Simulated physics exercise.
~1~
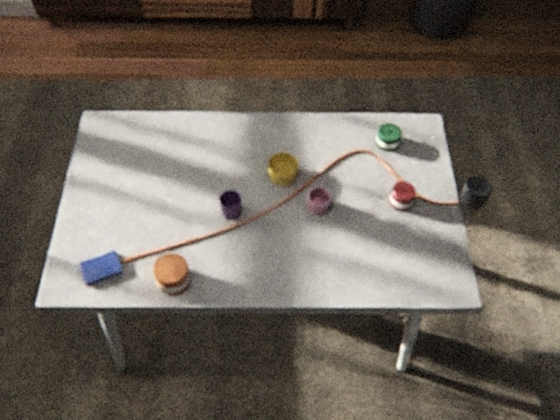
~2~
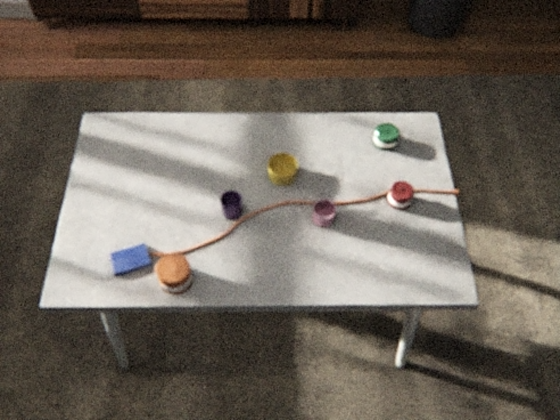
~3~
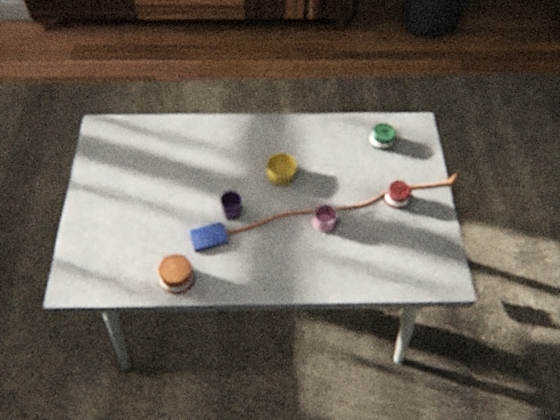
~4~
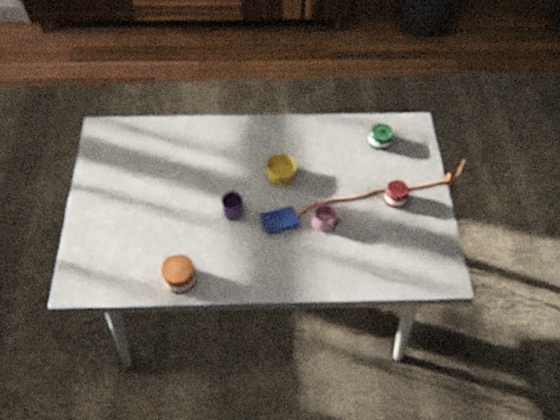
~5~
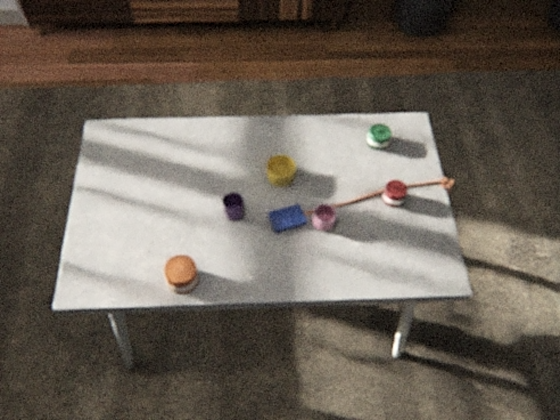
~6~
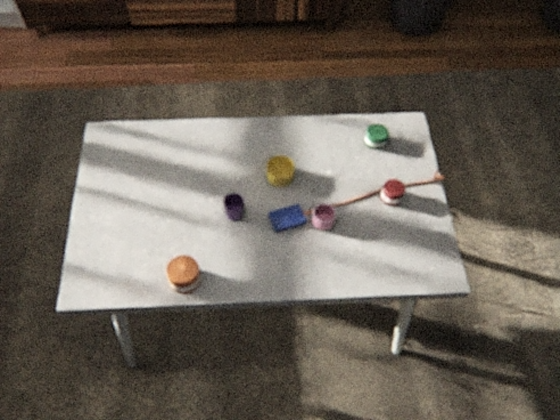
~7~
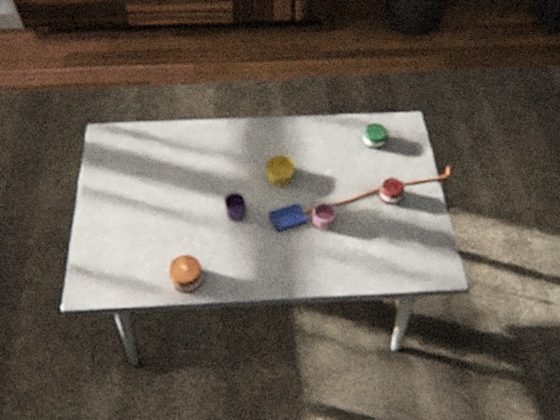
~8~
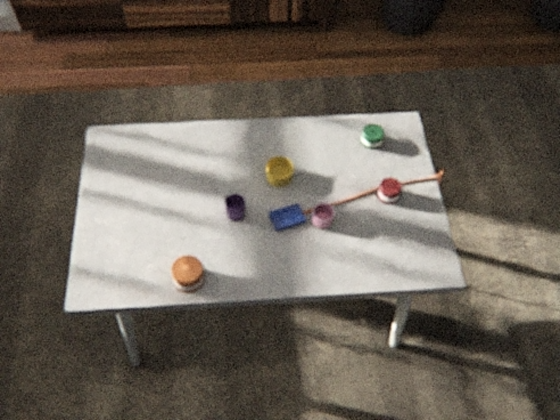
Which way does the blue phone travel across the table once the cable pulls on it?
The blue phone slides to the right, moving from the left end of the table toward the pink mug.
We see a white table with colored containers and a cable linking a blue phone to a black object at the right edge. The dark object drops out of view, the cable straightens and drags the phone right, and it stops beside the slightly shifted pink mug.
